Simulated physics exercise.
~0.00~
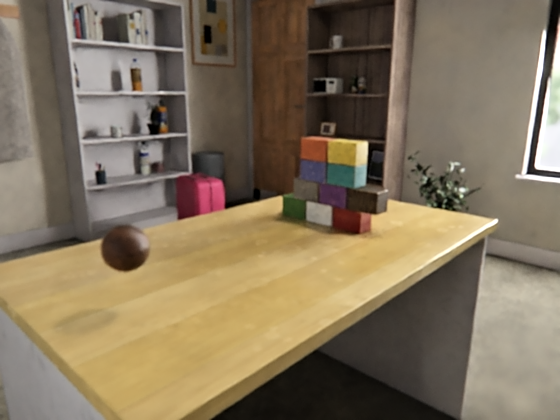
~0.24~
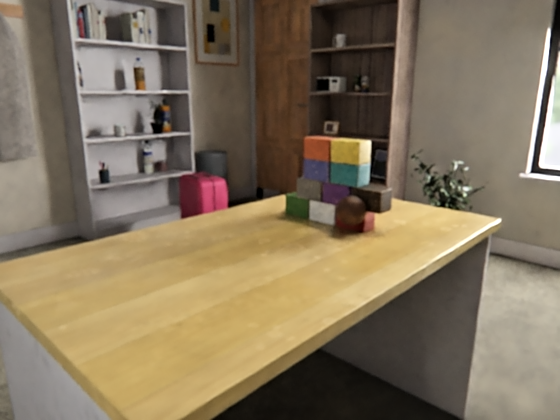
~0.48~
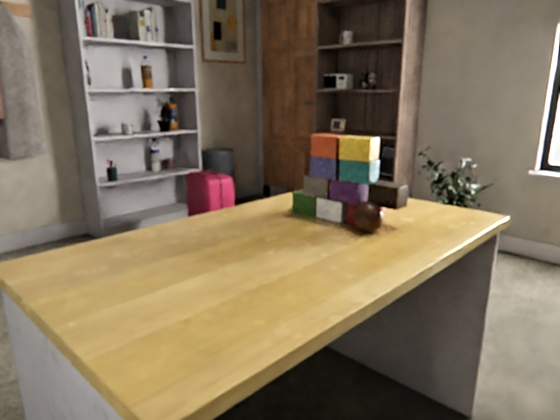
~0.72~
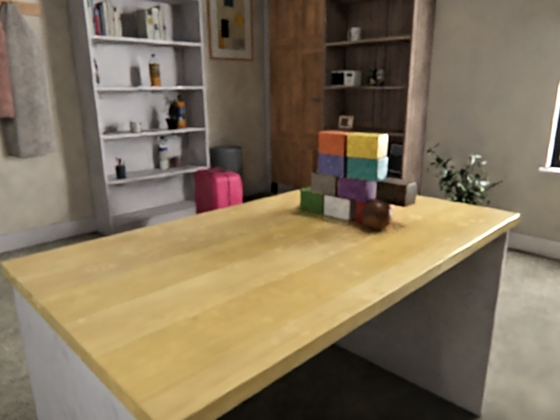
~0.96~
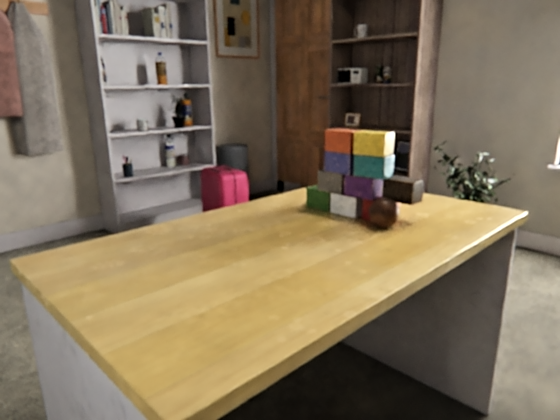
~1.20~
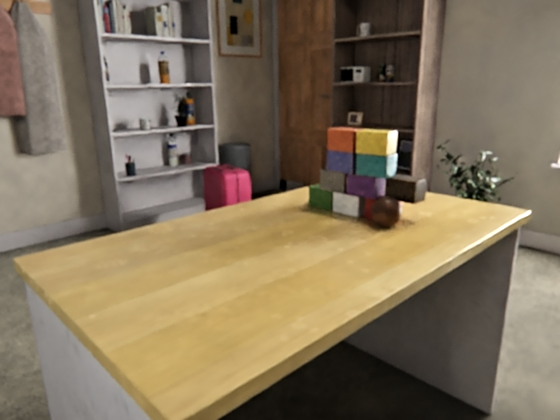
The footage shows a brown ball flying over a wooden table toward a stack of colourful blocks, striking its lower right side and nudging the black and red blocks. The view shifts slightly left as the ball settles against the base, with the stack still standing.
